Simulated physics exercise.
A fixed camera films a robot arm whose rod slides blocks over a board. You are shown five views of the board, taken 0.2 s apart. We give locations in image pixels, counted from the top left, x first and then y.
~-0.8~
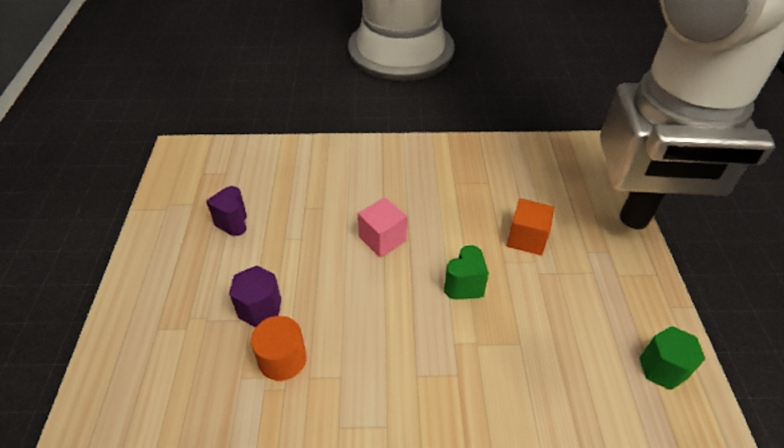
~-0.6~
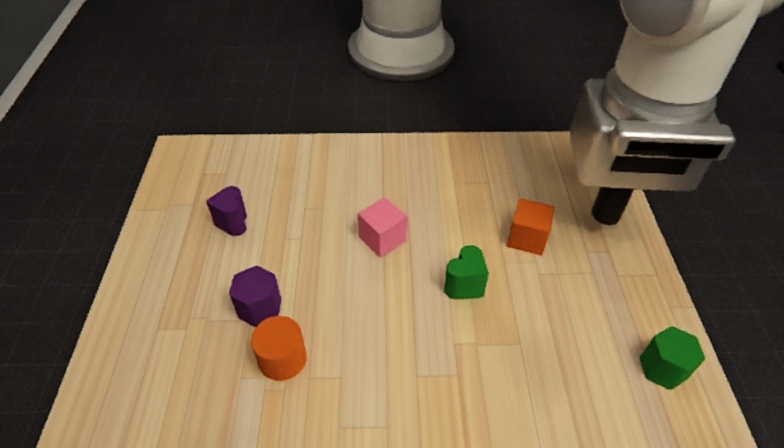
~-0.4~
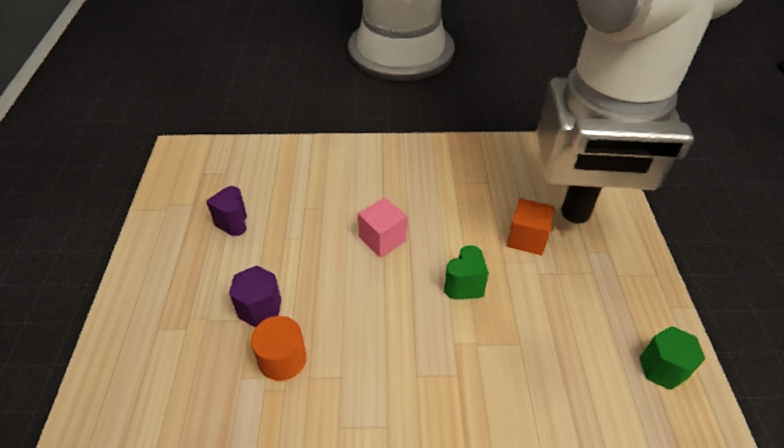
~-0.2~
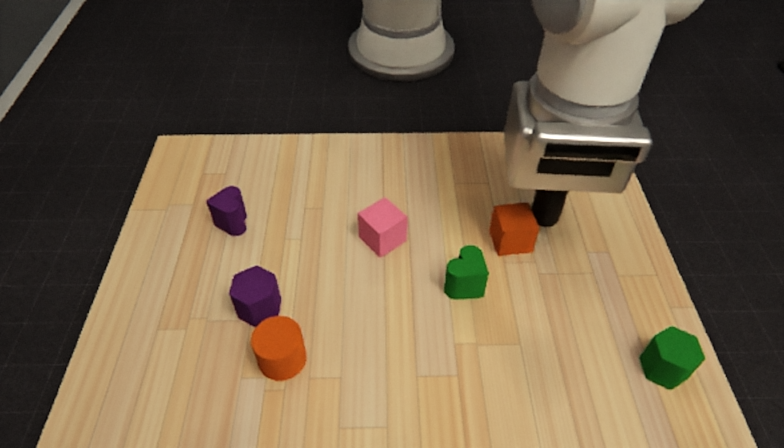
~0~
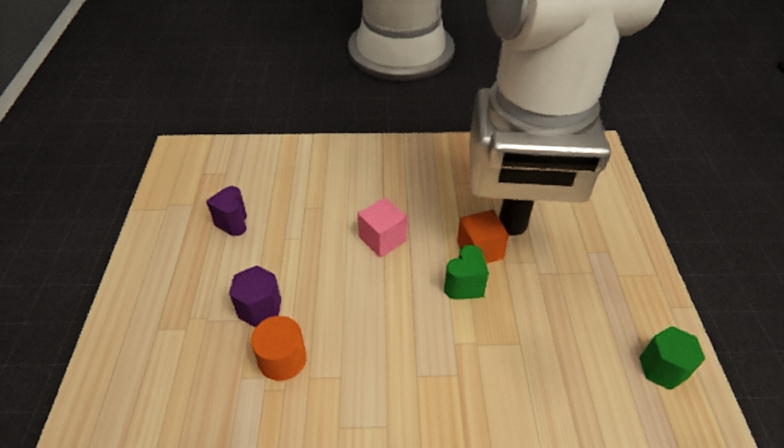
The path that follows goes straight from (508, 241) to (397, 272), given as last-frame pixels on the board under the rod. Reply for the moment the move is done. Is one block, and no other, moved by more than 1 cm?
Answer: Yes.
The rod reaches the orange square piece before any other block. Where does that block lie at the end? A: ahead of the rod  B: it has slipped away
It's A.
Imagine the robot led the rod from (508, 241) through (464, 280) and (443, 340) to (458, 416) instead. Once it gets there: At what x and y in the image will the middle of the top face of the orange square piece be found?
Most likely (438, 235).
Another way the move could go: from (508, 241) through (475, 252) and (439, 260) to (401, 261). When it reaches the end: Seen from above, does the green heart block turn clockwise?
No
The first path, step by step. One third of the way, rod at (475, 235); green heart block at (465, 266), turned 15° anticlockwise; orange square piece at (444, 235).
Two thirds of the way, rod at (437, 246); green heart block at (465, 266), turned 15° anticlockwise; orange square piece at (405, 246).
At the end, rod at (398, 256); pink square piece in place; green heart block at (465, 266), turned 15° anticlockwise; orange square piece at (364, 256).
